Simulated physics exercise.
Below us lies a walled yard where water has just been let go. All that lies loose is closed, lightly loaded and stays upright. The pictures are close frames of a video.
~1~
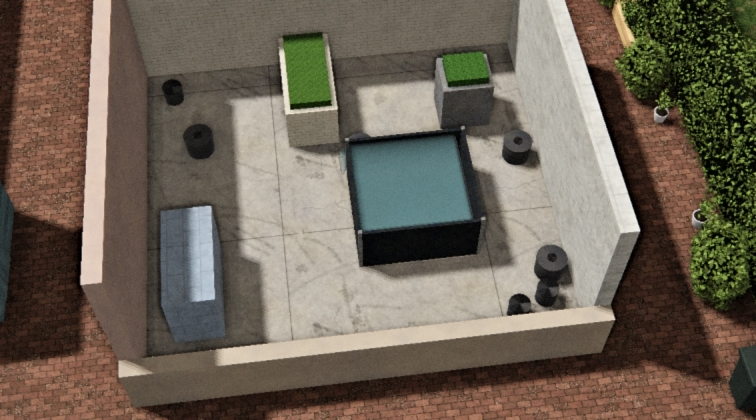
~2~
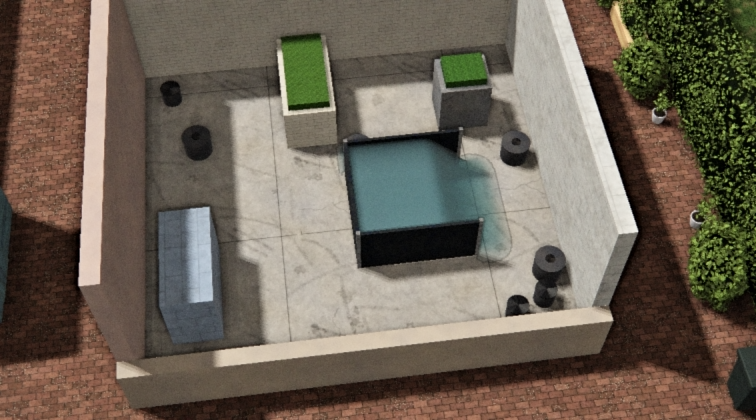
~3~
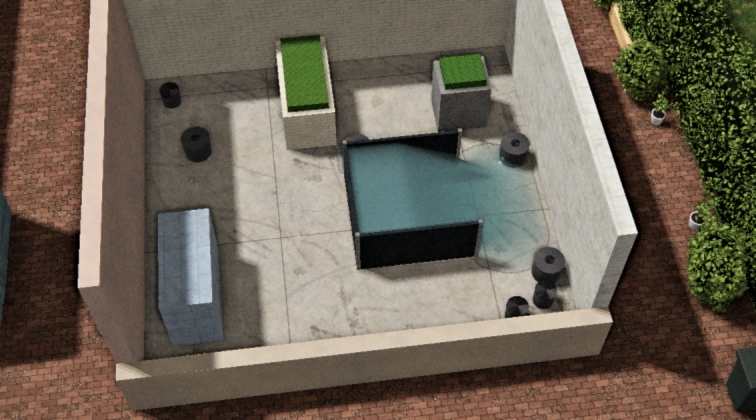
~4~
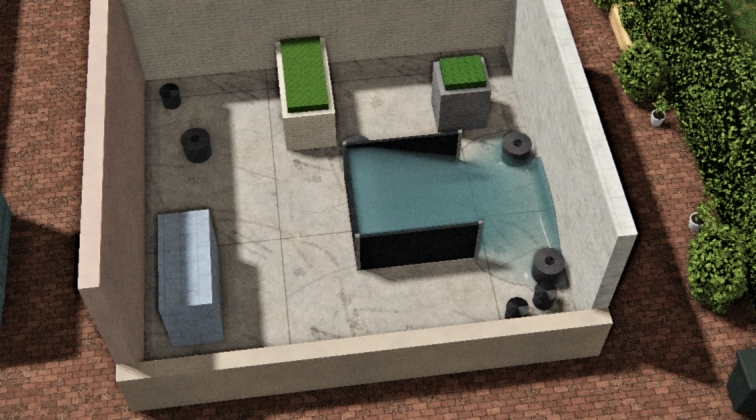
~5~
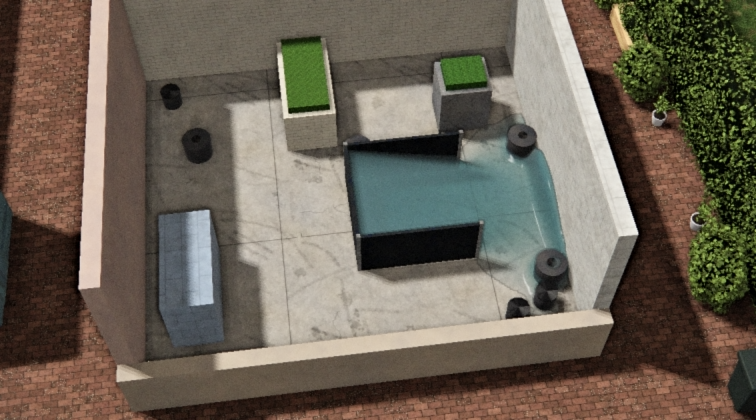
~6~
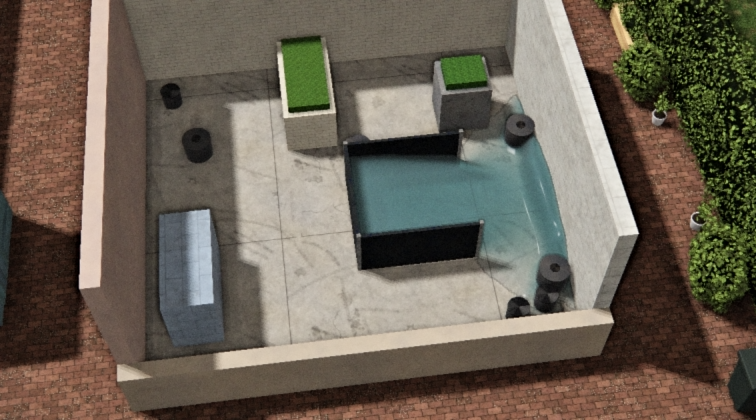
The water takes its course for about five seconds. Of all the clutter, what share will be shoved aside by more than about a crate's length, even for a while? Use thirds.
Share: At least two thirds.
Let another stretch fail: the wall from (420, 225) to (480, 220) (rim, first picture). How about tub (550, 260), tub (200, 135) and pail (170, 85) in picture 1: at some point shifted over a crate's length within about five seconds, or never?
In turn: That far or more, no, no.
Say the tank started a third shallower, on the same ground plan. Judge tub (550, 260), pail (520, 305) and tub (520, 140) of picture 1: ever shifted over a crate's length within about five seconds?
In that order: Pushed that far, pushed that far, shifted that much.
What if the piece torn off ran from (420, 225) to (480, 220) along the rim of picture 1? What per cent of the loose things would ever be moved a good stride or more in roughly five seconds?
About 60 per cent.
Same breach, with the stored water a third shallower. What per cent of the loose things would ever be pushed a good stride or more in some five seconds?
I make it 70 per cent.
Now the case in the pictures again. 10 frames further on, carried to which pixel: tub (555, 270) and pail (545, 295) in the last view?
Near (495, 287) and (387, 287).
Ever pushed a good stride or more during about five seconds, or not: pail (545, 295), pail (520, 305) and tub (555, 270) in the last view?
As listed: Pushed that far, pushed that far, moved that far.
A moment on, 2 of 7 are well off their spots; 1 afloat.
Next, 4 of 7 are well off their spots; 2 afloat.
Later, 5 of 7 are well off their spots; 2 afloat.
In the end, 5 of 7 are well off their spots, and 5 have been at some point; 4 afloat.
